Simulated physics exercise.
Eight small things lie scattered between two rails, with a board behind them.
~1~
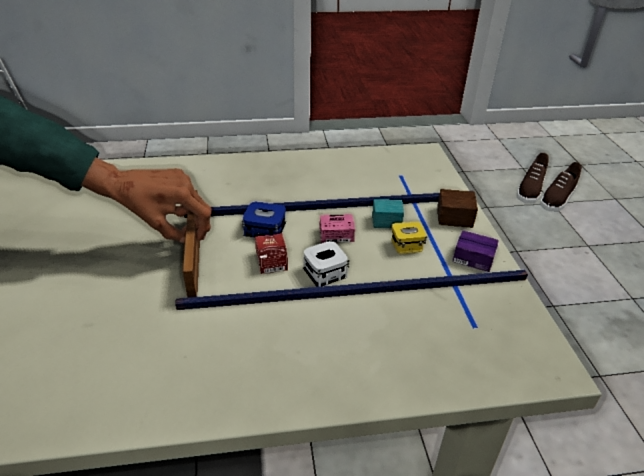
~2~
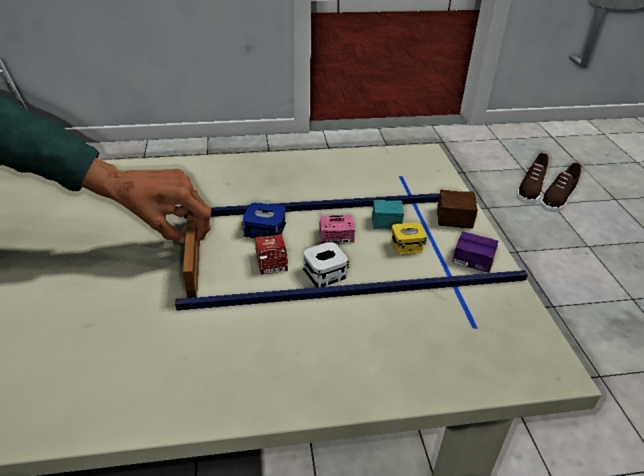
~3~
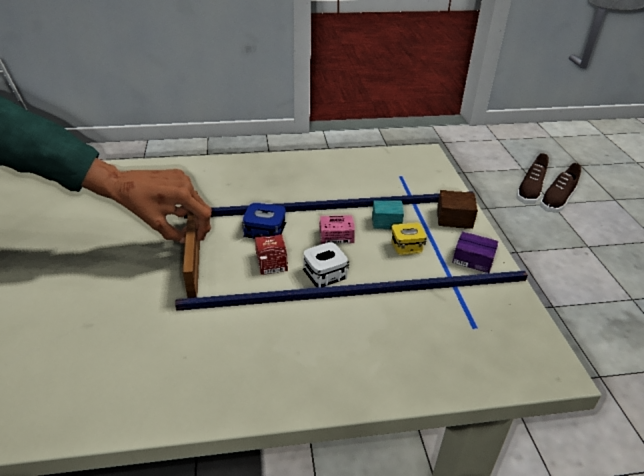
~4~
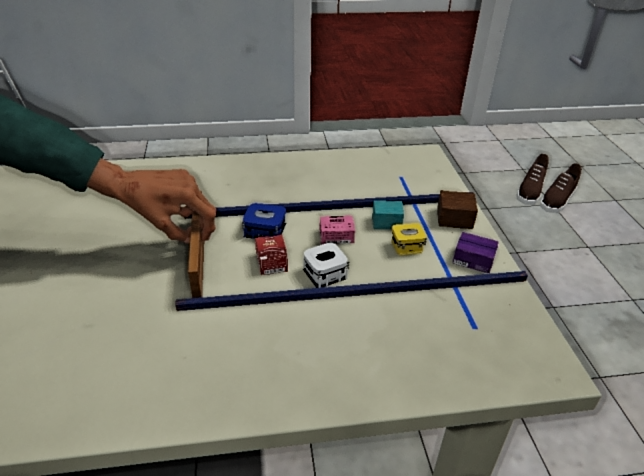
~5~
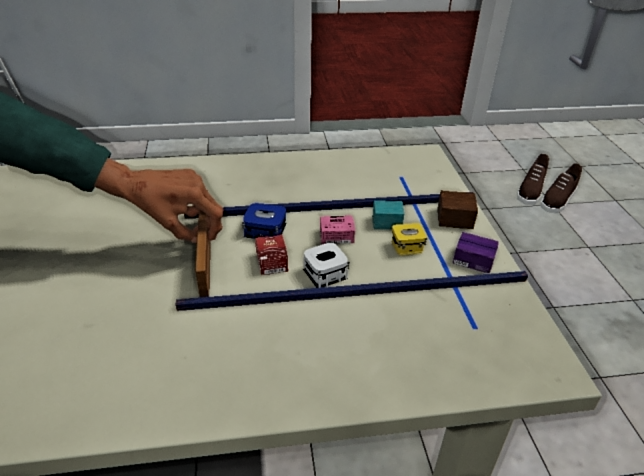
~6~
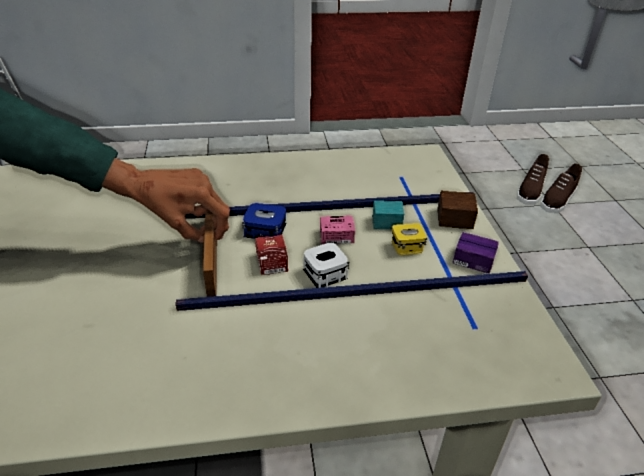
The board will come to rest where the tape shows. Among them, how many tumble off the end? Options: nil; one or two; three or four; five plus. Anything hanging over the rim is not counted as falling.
One or two.
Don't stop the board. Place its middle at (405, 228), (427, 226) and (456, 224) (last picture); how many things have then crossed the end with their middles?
In order of the places given, that's 0, 1 and 3.
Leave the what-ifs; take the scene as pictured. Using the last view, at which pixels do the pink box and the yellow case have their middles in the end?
They finish at roughly (467, 225) and (480, 241) respectively.
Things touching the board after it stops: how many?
3.
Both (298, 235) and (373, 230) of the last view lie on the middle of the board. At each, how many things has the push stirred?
Counting first: 4, next 6.
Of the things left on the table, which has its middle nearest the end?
Result - the purple box.
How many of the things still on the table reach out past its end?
The tally is 1.
Early on, none off yet; brown block at rest near (457, 210); purple box at rest near (476, 252); yellow case at rest near (408, 240).
A while later, none off yet; brown block at rest near (457, 210); purple box at rest near (476, 252); yellow case travelled a little near (423, 244).
Finally, the number that fall off is one or two; lost, brown block.
